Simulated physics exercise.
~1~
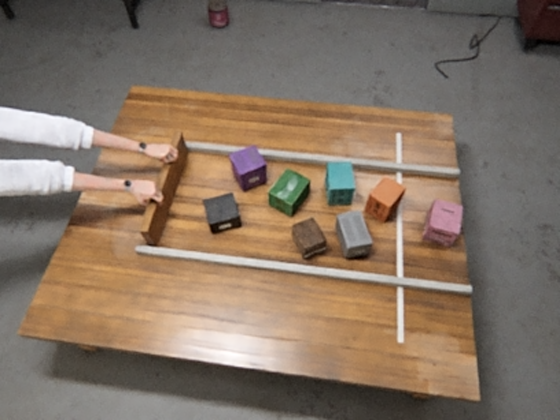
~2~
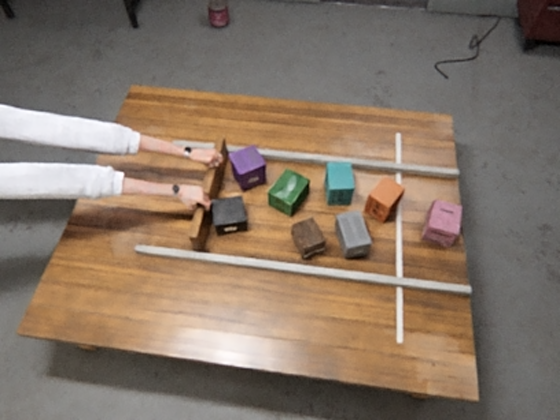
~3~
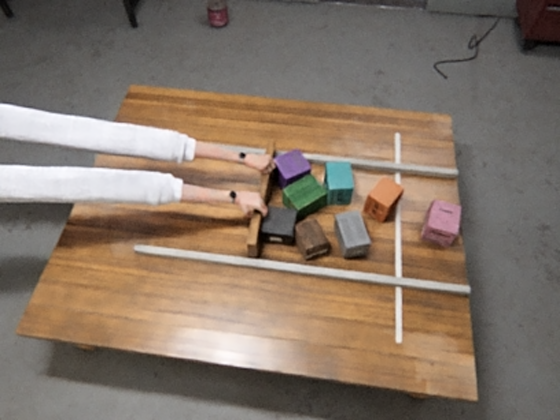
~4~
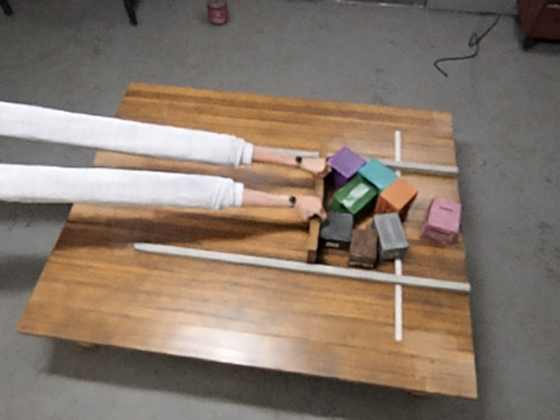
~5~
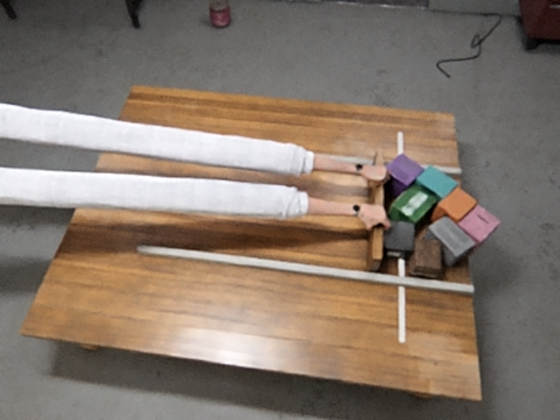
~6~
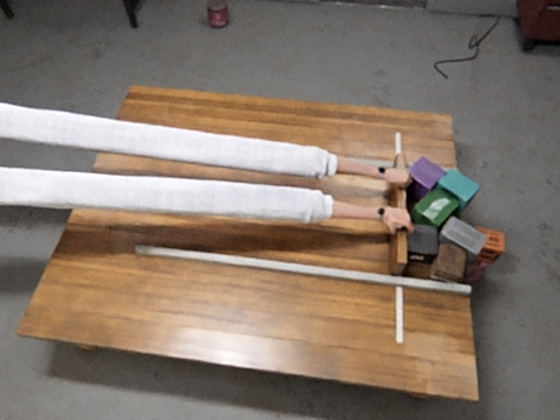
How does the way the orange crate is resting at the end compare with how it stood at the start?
It stood upright on the platform at the start, but by the end it had tipped over onto its side.
